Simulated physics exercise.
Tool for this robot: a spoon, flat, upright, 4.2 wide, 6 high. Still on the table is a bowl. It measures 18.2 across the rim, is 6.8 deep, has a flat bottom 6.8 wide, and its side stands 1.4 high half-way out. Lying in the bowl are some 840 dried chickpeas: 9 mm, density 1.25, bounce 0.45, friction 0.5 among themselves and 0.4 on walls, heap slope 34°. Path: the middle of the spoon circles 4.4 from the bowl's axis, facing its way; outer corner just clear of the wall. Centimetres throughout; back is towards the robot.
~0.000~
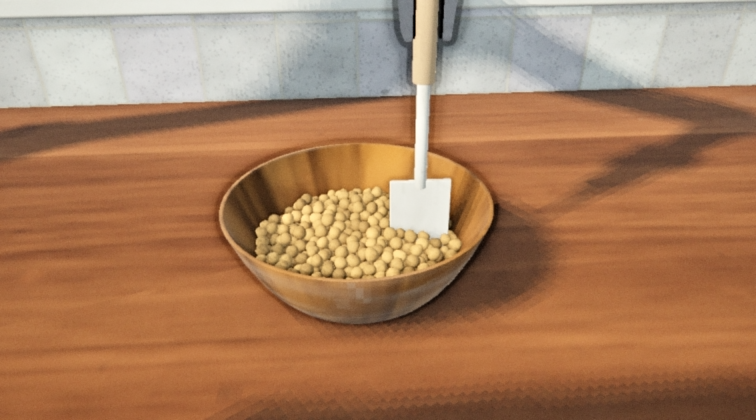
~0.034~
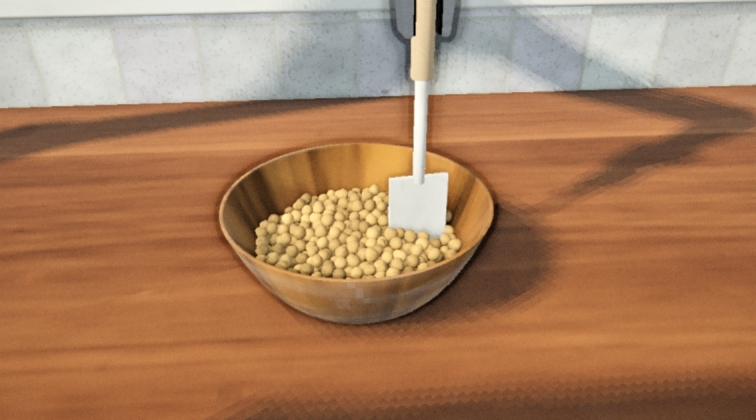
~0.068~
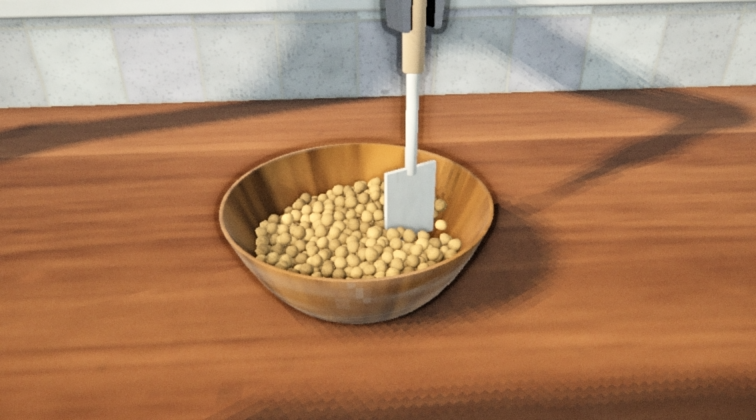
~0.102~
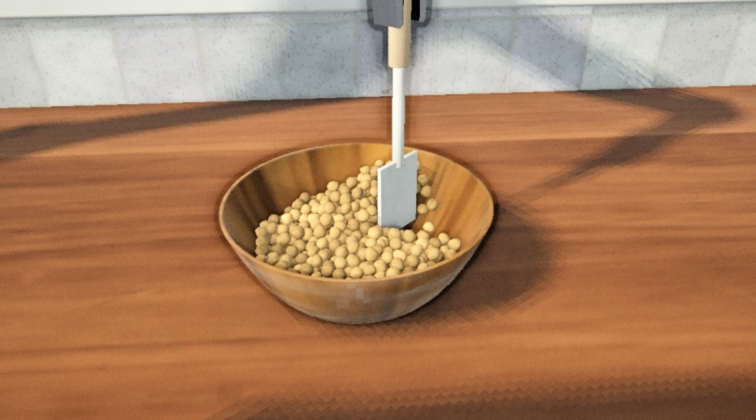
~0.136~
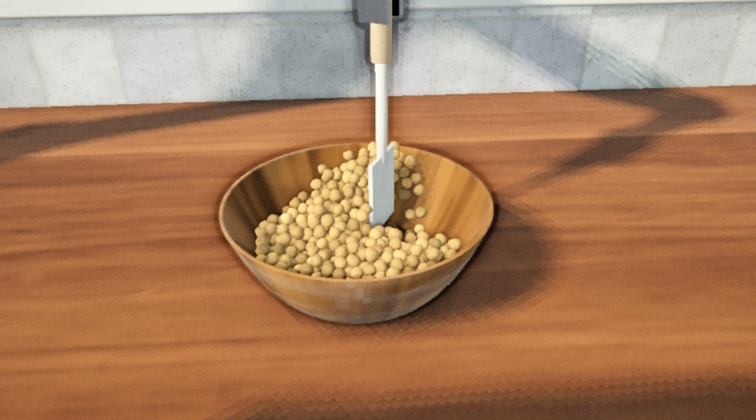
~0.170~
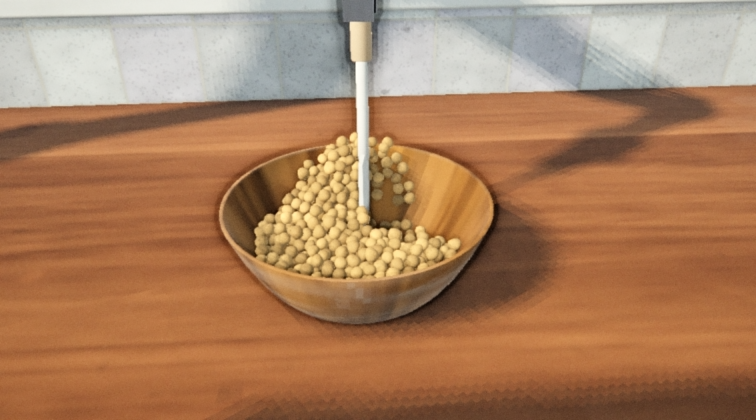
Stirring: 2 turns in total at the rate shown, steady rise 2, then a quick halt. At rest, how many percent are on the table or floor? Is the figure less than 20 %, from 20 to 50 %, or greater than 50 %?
The figure is less than 20 %.
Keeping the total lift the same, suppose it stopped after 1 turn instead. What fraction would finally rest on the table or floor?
10 %.
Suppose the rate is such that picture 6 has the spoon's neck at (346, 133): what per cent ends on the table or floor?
It comes to around 20 percent.
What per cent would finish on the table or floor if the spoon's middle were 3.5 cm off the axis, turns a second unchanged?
That would come to roughly 5 percent.
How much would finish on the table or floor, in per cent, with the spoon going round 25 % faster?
That would be some 20 percent.
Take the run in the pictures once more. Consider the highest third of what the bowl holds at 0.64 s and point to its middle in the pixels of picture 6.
(430, 223), roughly.
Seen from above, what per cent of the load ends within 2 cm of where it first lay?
Estimate: 25 per cent.
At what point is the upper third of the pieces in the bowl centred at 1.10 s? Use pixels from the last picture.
Near pixel (334, 248).
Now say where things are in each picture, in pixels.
In the first picture, the spoon neck at (421, 161), 0° round; upper third of the load around (354, 236), from x 260 to 455, top at y 190; 842 in the bowl.
In the second picture, the spoon neck at (419, 157), 8° round; upper third of the load around (354, 233), from x 260 to 455, top at y 190.
In the third picture, the spoon neck at (411, 148), 26° round; upper third of the load around (357, 229), from x 260 to 455, top at y 180.
In the fourth picture, the spoon neck at (398, 141), 44° round; upper third of the load around (358, 220), from x 260 to 455, top at y 160.
In the fifth picture, the spoon neck at (382, 136), 63° round; upper third of the load around (350, 215), from x 260 to 455, top at y 145.
In the sixth picture, the spoon neck at (363, 134), 81° round; upper third of the load around (340, 210), from x 260 to 455, top at y 140; 842 in the bowl.
After 0.64 s, 332° round, highest piece 9 above the table; 764 in the bowl, 65 on the table or floor, 13 in flight or on the tool.
After 1.10 s, 224° round, highest piece 7 above the table; 738 in the bowl, 104 on the table or floor.
After 1.53 s, 0° round, highest piece 6 above the table; 738 in the bowl, 104 on the table or floor.
After 2.23 s, 0° round, highest piece 6 above the table; 738 in the bowl, 104 on the table or floor.
In the end, 738 in the bowl, 104 on the table or floor. That is 12 % on the table or floor.
